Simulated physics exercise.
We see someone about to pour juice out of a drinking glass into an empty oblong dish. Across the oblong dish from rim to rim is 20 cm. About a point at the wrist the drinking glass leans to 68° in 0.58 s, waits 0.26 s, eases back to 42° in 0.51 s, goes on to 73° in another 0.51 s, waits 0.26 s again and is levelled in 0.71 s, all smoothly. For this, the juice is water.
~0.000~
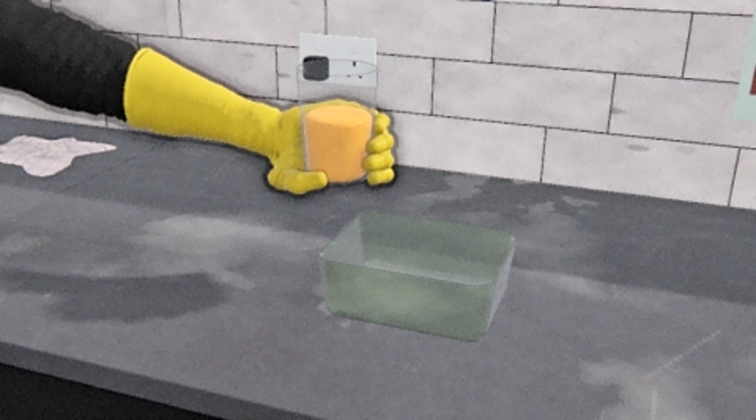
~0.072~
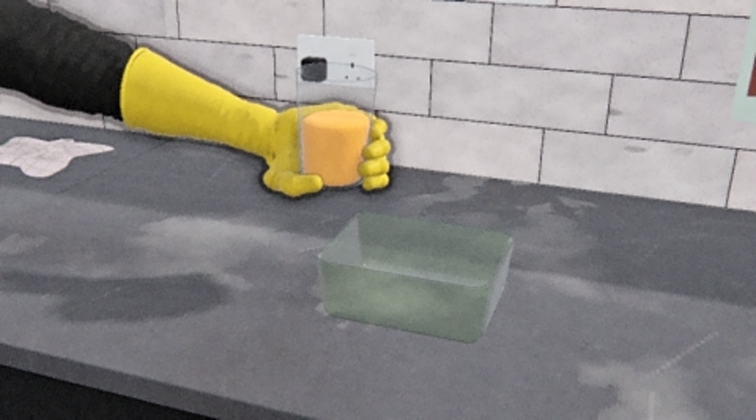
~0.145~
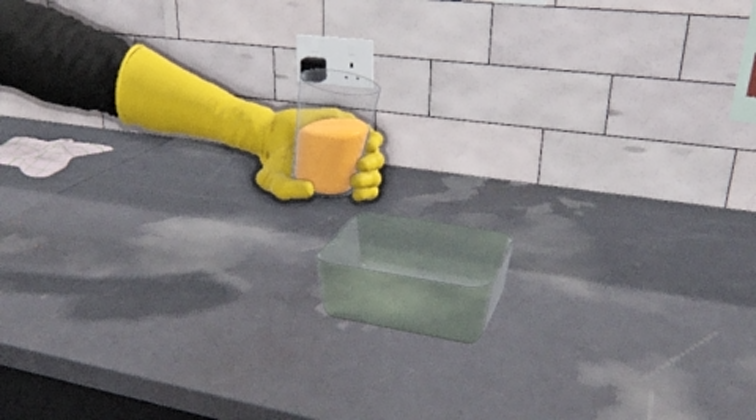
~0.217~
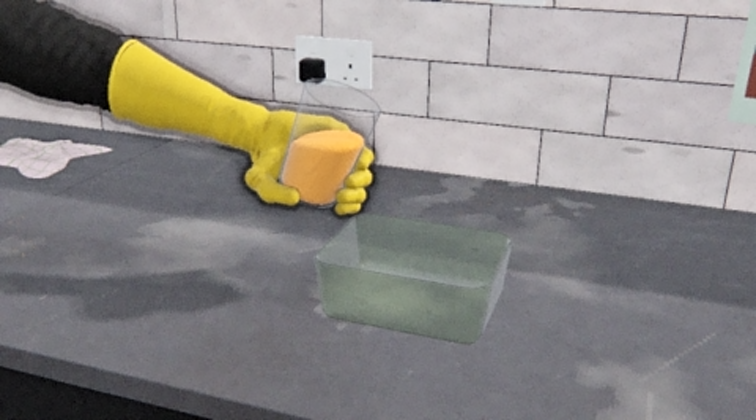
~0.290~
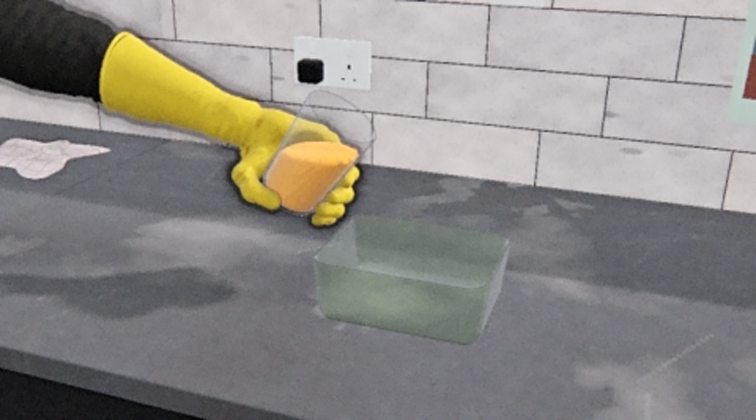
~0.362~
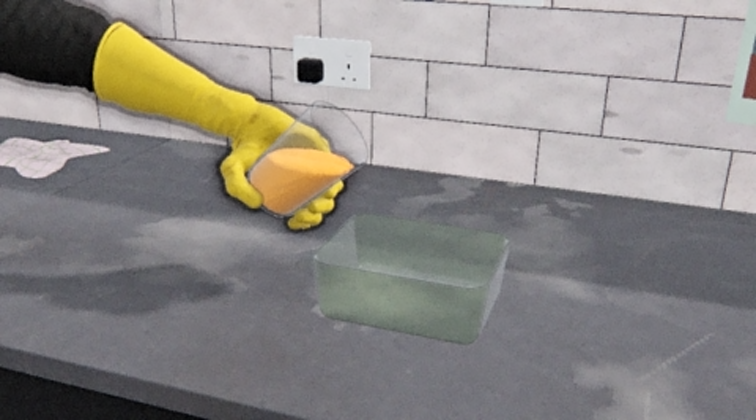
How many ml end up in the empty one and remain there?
Roughly 125 ml.
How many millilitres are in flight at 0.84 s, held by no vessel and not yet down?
I'd put it near 25 ml.
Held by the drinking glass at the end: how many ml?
180 ml, roughly.
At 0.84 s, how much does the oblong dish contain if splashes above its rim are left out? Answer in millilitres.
Some 20 ml.
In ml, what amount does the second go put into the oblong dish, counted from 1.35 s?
About 60 ml.
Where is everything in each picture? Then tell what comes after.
In the first picture, it leans 0°; its right rim is at (375, 73); the juice meets the walls at (309, 110) and (371, 117); the oblong dish's rim runs from (340, 234) to (505, 260).
In the second picture, it leans 3°; its right rim is at (374, 79); the juice meets the walls at (307, 115) and (369, 120).
In the third picture, it leans 10°; its right rim is at (377, 94); the juice meets the walls at (304, 125) and (368, 128).
In the fourth picture, it leans 21°; its right rim is at (377, 117); the juice meets the walls at (295, 139) and (364, 141).
In the fifth picture, it leans 34°; its right rim is at (372, 142); the juice meets the walls at (283, 149) and (358, 155).
In the sixth picture, it leans 47°; its right rim is at (363, 164); the juice meets the walls at (263, 159) and (353, 167).
By 0.84 s the tilt is 68° and the oblong dish has 20 ml, the drinking glass 260 ml, and 0 ml is on the counter.
By 1.35 s the tilt is 42° and the oblong dish has 65 ml, the drinking glass 240 ml, and 0 ml is on the counter.
By 2.12 s the tilt is 73° and the oblong dish has 95 ml, the drinking glass 195 ml, and 0 ml is on the counter.
By 2.63 s the tilt is 14° and the oblong dish has 125 ml, the drinking glass 180 ml, and 0 ml is on the counter.
At rest the oblong dish has 125 ml, the drinking glass 180 ml, and 0 ml is on the counter.
